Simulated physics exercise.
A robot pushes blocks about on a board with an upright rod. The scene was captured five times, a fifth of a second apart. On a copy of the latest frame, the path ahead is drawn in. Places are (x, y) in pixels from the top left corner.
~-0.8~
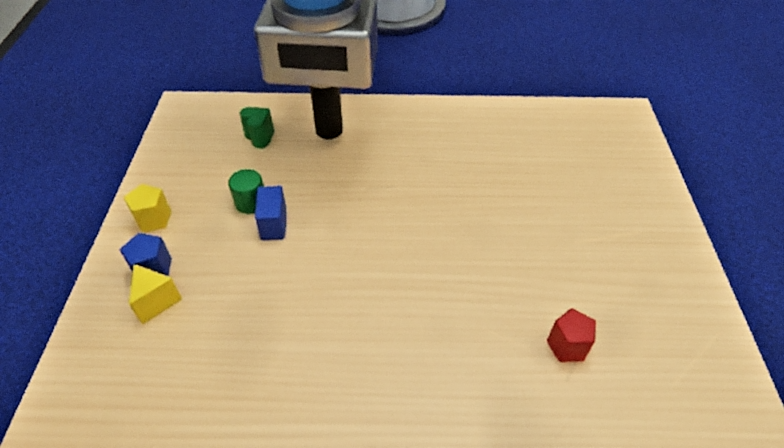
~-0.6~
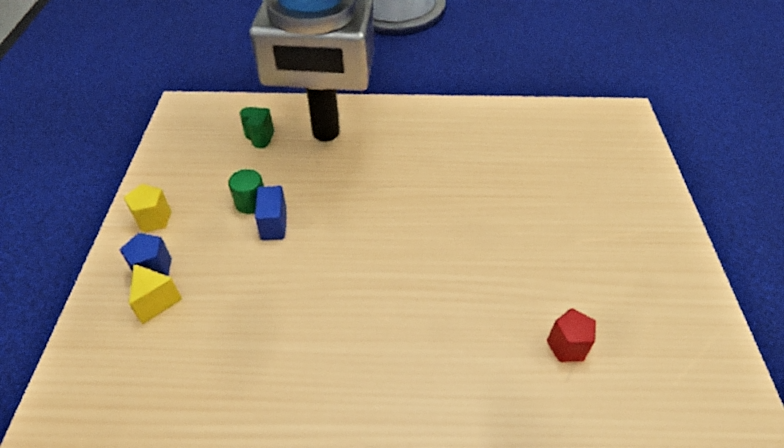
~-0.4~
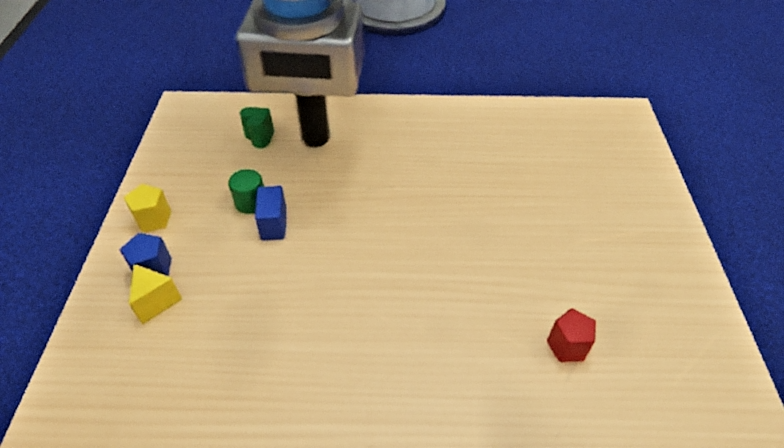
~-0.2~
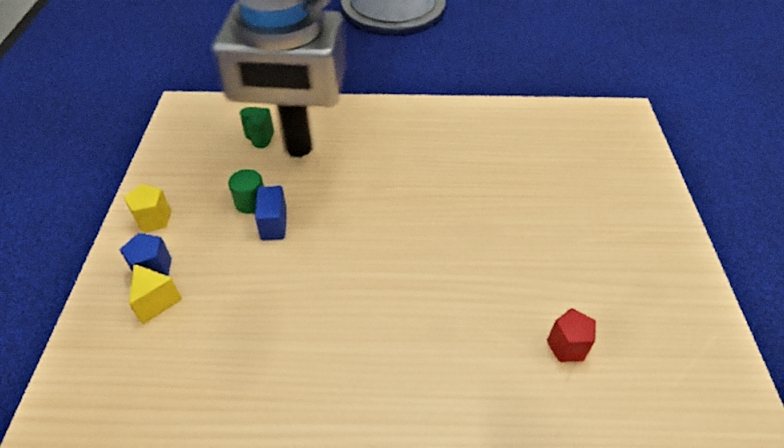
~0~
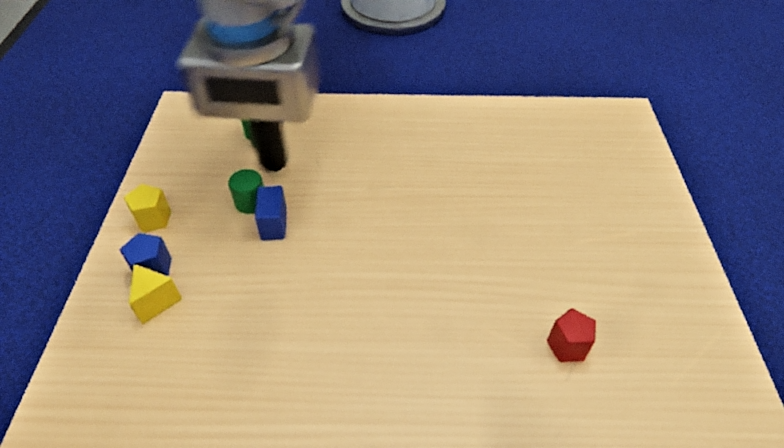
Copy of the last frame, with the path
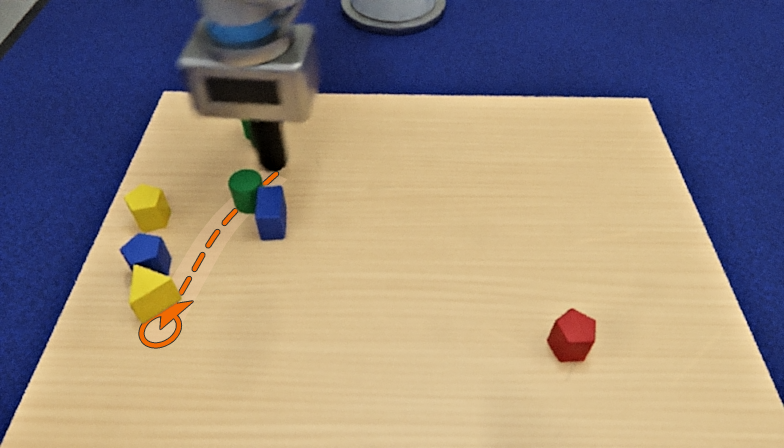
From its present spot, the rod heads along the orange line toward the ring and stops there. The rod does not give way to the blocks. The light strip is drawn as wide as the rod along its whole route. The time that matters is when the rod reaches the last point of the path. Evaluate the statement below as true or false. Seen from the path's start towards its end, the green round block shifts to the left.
That is true.
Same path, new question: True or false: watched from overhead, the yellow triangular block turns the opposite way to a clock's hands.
False.
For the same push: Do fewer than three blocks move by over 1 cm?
Yes - that is the case.
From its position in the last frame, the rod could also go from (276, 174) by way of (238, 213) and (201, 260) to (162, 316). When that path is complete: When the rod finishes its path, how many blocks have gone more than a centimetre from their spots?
Number moved: 2.
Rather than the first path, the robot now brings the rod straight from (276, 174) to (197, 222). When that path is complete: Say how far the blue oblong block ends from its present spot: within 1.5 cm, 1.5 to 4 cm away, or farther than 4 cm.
Short, under 1.5 cm.
The drawn path runs from (276, 174) over (213, 239) to (160, 329).
The first path, step by step. One third of the way, rod (228, 205); green round block (213, 217).
Two thirds of the way, rod (191, 257); green round block (193, 272).
At the end, rod (155, 320); blue five-sided block not moved; yellow triangular block (115, 304), turned 75° clockwise; green round block (192, 301).
